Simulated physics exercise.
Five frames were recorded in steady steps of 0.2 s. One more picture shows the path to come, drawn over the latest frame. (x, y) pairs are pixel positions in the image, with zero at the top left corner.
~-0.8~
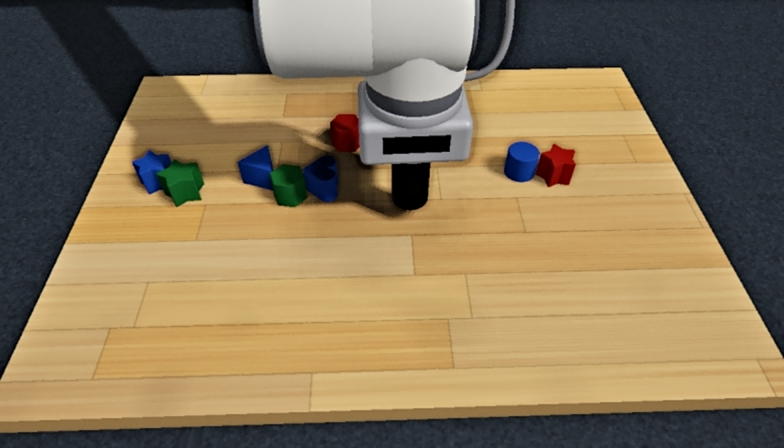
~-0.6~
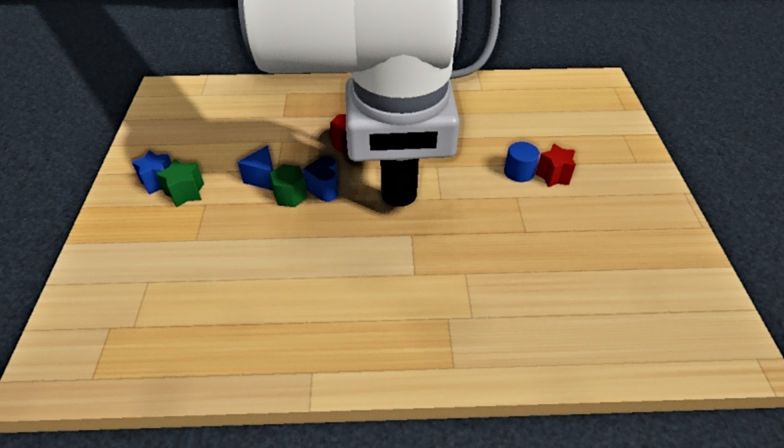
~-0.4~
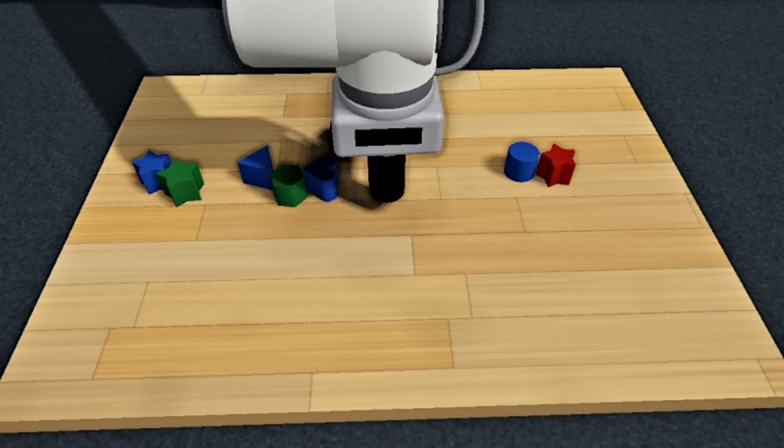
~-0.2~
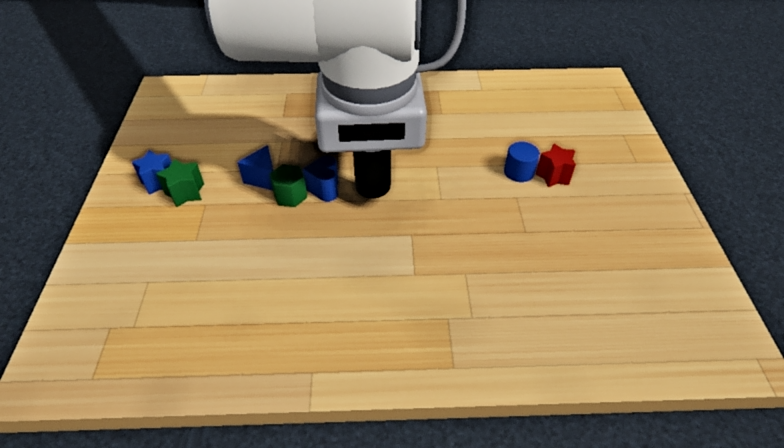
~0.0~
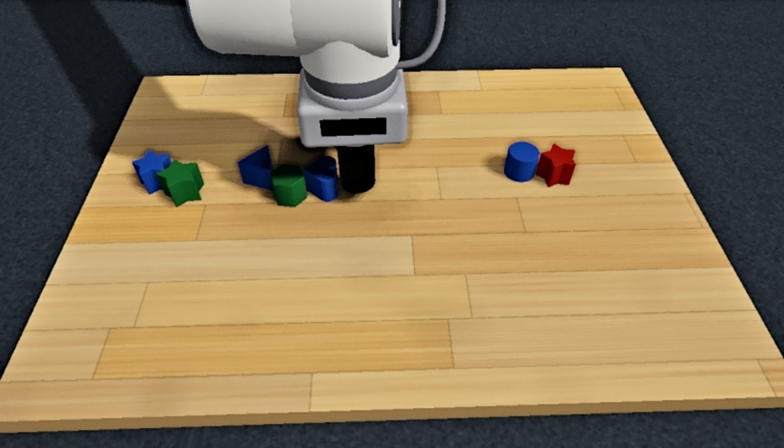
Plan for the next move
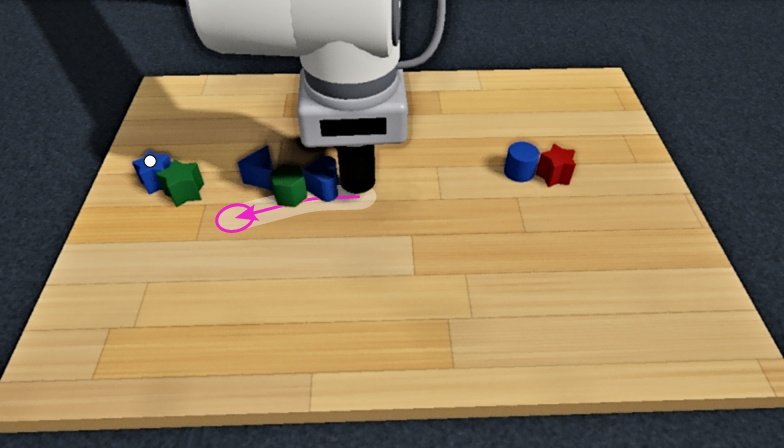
A light wooden tabletop against a dark backdrop is seen from above and in front by a still camera. Blue and green star-like blocks sit at the left, a blue triangle, a green block and another blue block nearer the middle, a blue cylinder and red star at the right, and a red block behind. A white robot arm slides its black post steadily leftward and slightly back, hiding the red block, while the blocks stay still.
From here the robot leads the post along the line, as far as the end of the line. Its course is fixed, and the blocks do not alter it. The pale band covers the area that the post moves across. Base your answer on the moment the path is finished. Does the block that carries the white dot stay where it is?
Yes, I think so.
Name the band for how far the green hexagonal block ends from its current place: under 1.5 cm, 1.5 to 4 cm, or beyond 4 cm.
Movement: Over 4 cm.
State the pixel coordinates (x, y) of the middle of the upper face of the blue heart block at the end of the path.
Close to (294, 159).
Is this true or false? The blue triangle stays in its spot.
False - the claim does not hold.
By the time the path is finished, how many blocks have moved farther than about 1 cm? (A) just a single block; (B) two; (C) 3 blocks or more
(C)
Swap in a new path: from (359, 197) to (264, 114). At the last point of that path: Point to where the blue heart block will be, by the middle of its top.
At pixel (289, 150).
Drawn move, from (359, 197) through (297, 202) to (235, 218); the dot is on the blue star-shaped block.
What follows on the original path. One third of the way, post (315, 183); blue triangle (253, 158), turned 30° clockwise; green hexagonal block (269, 176), turned 20° anticlockwise; blue heart block (299, 161), turned 55° clockwise.
Two thirds of the way, post (273, 192); blue triangle (245, 158), turned 75° clockwise; green hexagonal block (238, 181); blue heart block (294, 159), turned 80° clockwise.
At the end, post (230, 203); blue star-shaped block still; blue triangle (245, 158), turned 80° clockwise; green hexagonal block (205, 181), turned 45° clockwise; blue heart block (294, 159), turned 80° clockwise.
